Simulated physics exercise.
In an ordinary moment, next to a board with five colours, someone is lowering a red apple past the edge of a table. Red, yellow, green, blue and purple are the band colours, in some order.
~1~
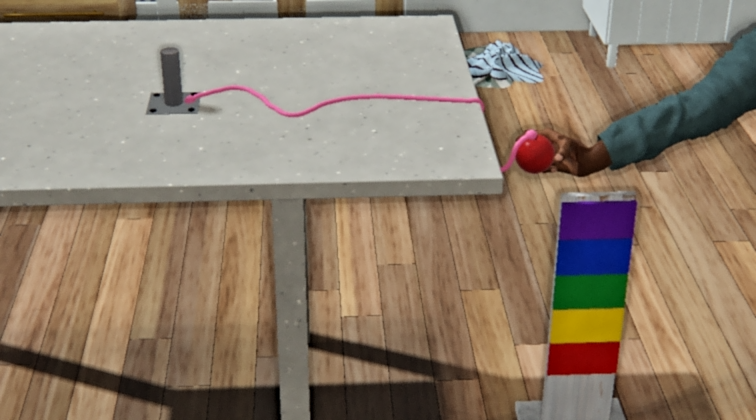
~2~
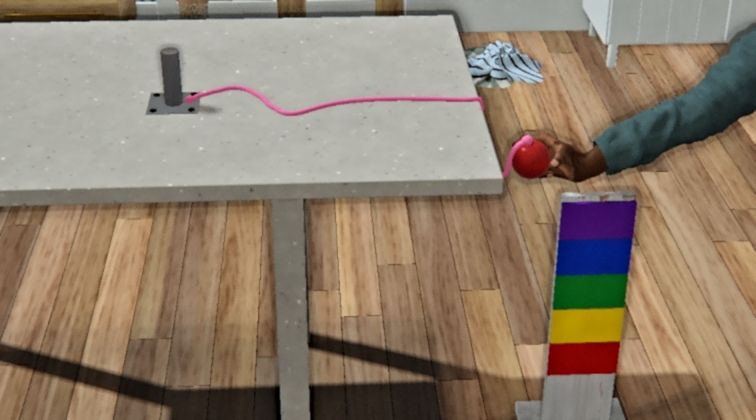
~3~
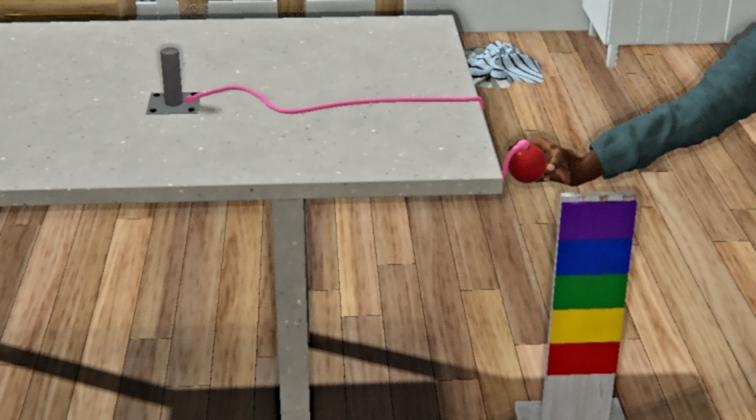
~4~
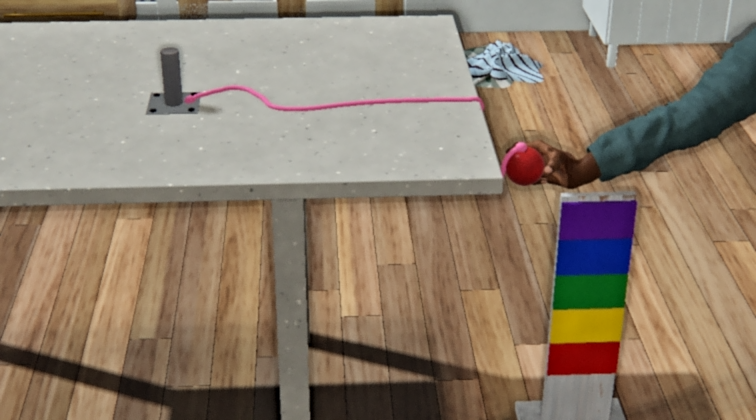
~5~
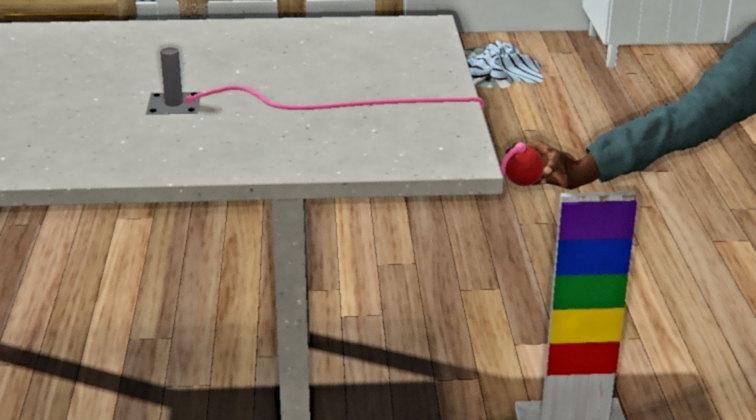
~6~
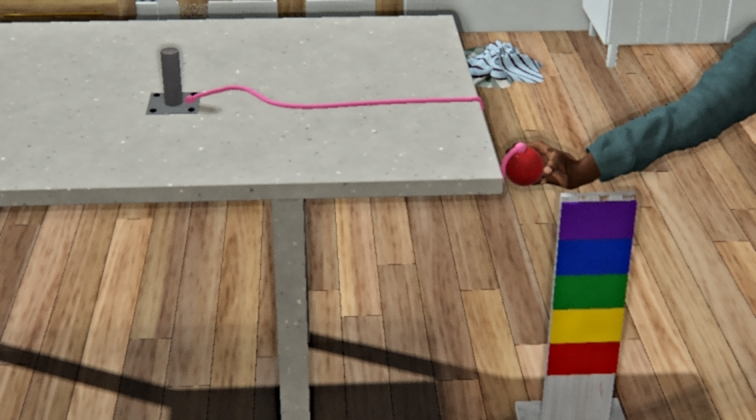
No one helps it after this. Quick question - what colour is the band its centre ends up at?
It's the green band.
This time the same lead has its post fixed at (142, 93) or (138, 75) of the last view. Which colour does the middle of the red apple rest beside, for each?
In that order: Blue; blue.
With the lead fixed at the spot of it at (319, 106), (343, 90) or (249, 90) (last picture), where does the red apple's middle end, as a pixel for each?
(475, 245), (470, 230) and (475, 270).
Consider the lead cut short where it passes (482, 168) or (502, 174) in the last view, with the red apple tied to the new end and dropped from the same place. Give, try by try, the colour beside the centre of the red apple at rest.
Taking them in turn, you'd get purple, then blue.
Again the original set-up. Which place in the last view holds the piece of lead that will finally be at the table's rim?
That spot is roughly at (448, 100).
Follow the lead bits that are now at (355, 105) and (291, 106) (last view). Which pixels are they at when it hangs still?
First: (386, 98). Second: (322, 99).
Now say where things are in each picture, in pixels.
The first picture shows red apple (535, 154); purple (598, 222); blue (595, 258); green (591, 293); yellow (587, 327); red (584, 360).
The second picture shows red apple (531, 159); lead through (226, 89) (279, 111) (356, 101) (442, 100) (484, 153).
The third picture shows red apple (527, 164).
The fourth picture shows red apple (524, 166); lead through (226, 89) (284, 109) (369, 103) (454, 100) (481, 164).
The fifth picture shows red apple (524, 167).
The sixth picture shows red apple (524, 167); lead through (226, 89) (291, 106) (377, 103) (462, 100) (482, 170).
A little later, apple near (480, 264); level with blue.
Next, apple near (460, 278); level with green.
When it is over, apple near (474, 285); level with green. Its middle rests at the green band.
